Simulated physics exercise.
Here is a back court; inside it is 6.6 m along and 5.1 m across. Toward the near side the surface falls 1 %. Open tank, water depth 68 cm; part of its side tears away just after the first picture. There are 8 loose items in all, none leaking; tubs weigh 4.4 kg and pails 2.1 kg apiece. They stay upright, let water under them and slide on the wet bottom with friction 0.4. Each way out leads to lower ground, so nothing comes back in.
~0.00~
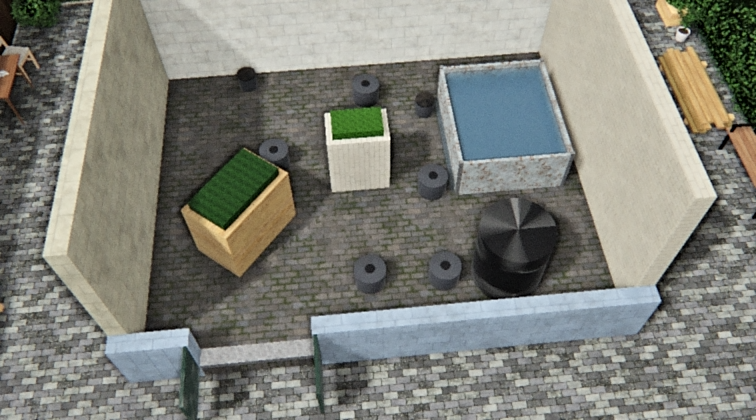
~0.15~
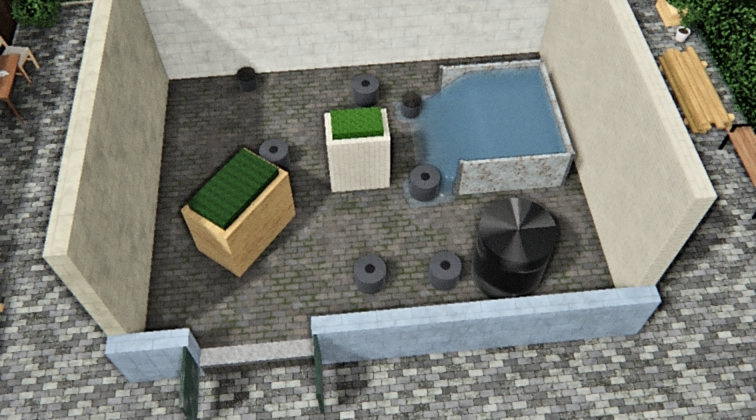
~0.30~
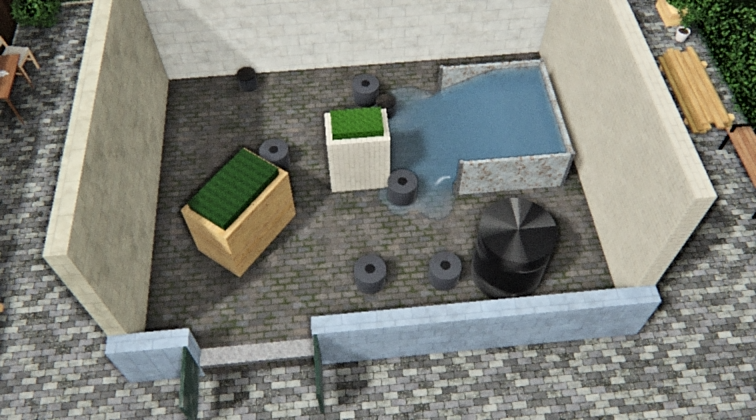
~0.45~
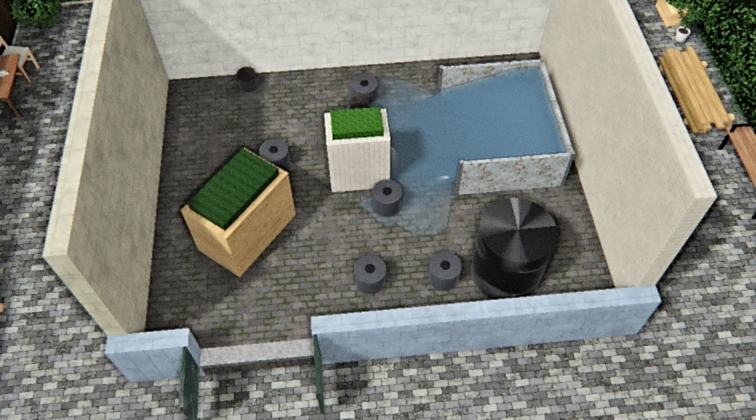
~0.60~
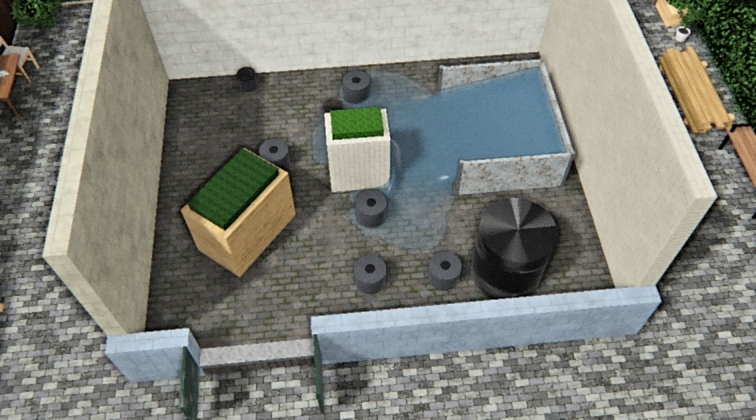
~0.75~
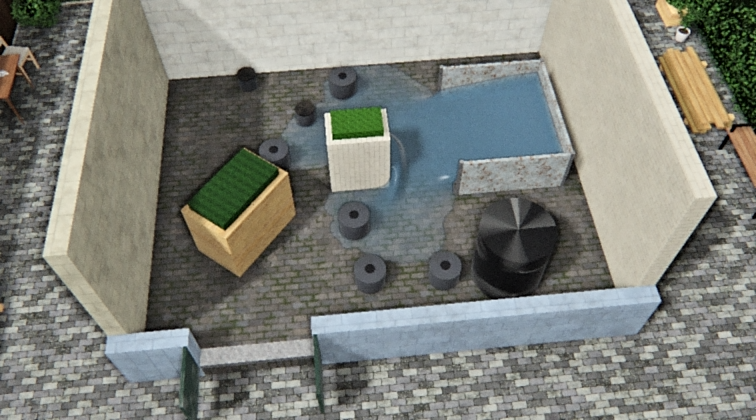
Water poured out through the open left side of the stone tank and spread across the paved court around the white planter, pushing a small dark pot and then two round grey tubs leftward.
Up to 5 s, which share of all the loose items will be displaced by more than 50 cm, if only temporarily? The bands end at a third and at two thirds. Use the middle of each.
A person watching would say the great majority, two thirds or more.
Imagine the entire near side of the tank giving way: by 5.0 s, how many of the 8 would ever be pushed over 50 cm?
3.
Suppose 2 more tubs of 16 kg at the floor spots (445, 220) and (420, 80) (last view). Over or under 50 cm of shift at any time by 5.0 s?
In that order: Under, short of it.
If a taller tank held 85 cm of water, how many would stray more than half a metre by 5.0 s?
Then the count would be 8.
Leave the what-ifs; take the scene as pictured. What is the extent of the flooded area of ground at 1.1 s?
At that time the wet patch spans about 14 m2.
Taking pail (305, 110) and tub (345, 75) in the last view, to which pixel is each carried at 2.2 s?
They should sit about (167, 81) and (191, 76) in the last view.
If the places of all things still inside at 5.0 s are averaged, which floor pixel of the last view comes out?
It works out to somewhere near (239, 254) on the floor.
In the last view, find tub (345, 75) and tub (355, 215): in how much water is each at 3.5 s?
Close to 18 and 11 centimetres.
After 1.1 s 3 of 8 are over 50 cm from their spots; 0 afloat.
After 2.2 s 6 of 8 are over 50 cm from their spots; 5 afloat.
After 3.5 s 7 of 8 are over 50 cm from their spots; 8 afloat.
After 5.0 s 8 of 8 are over 50 cm from their spots, and 8 have been at some point; 7 afloat.
